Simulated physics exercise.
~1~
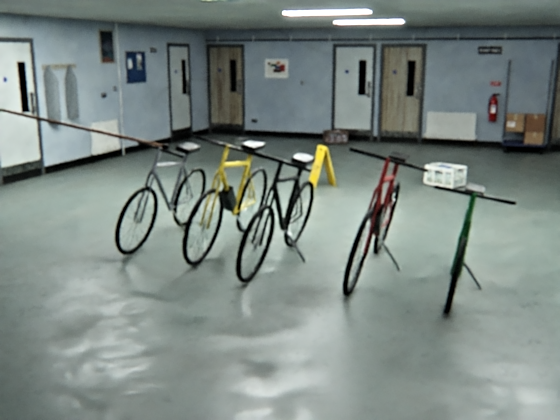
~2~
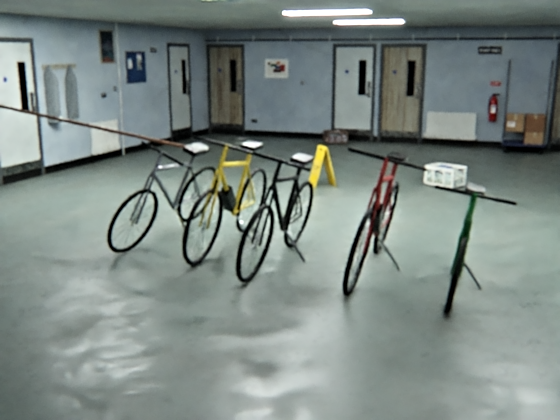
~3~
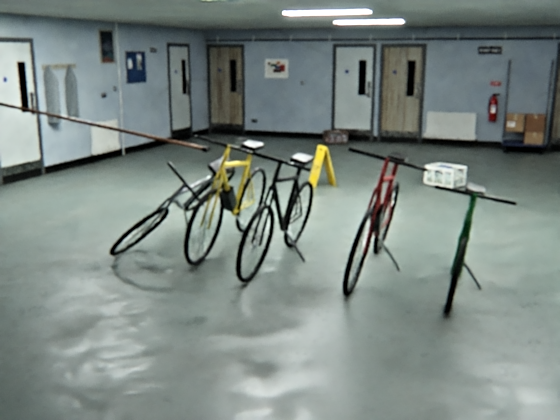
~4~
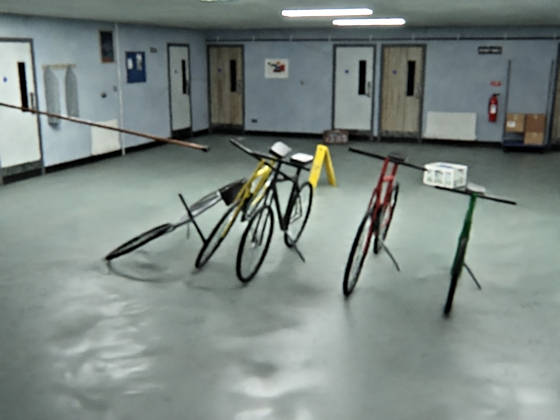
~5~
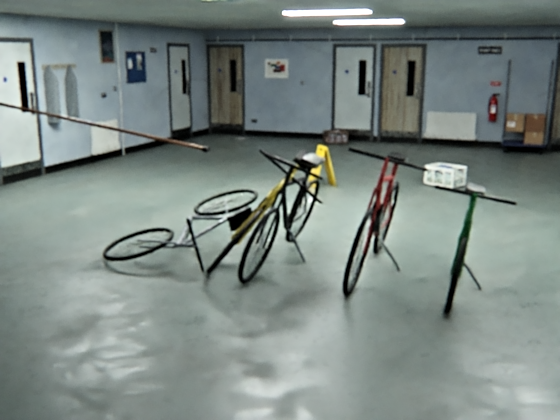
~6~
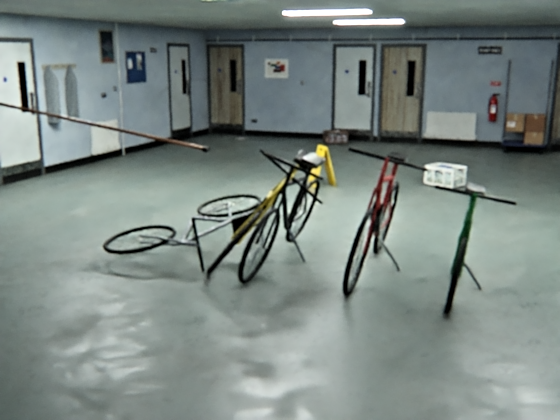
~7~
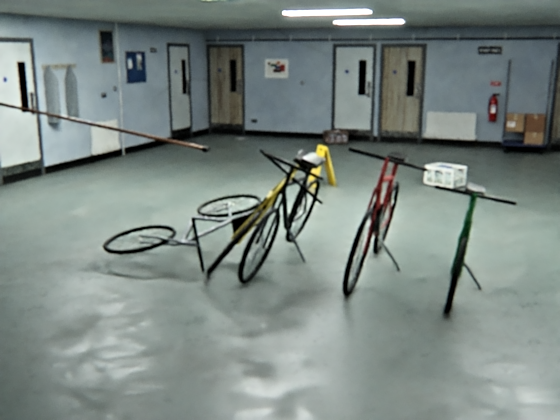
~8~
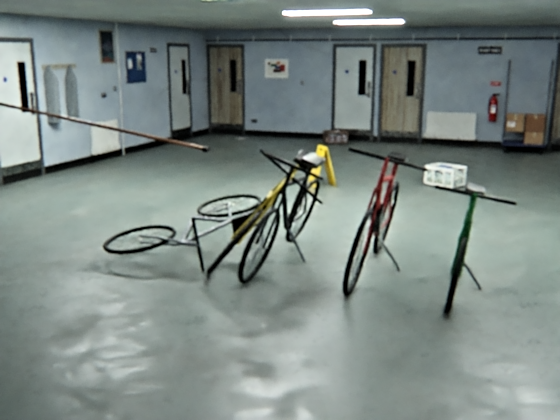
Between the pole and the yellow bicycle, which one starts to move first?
The pole starts to move first. The yellow bicycle stays still until the grey bicycle is already toppling, and only then tips to the right.
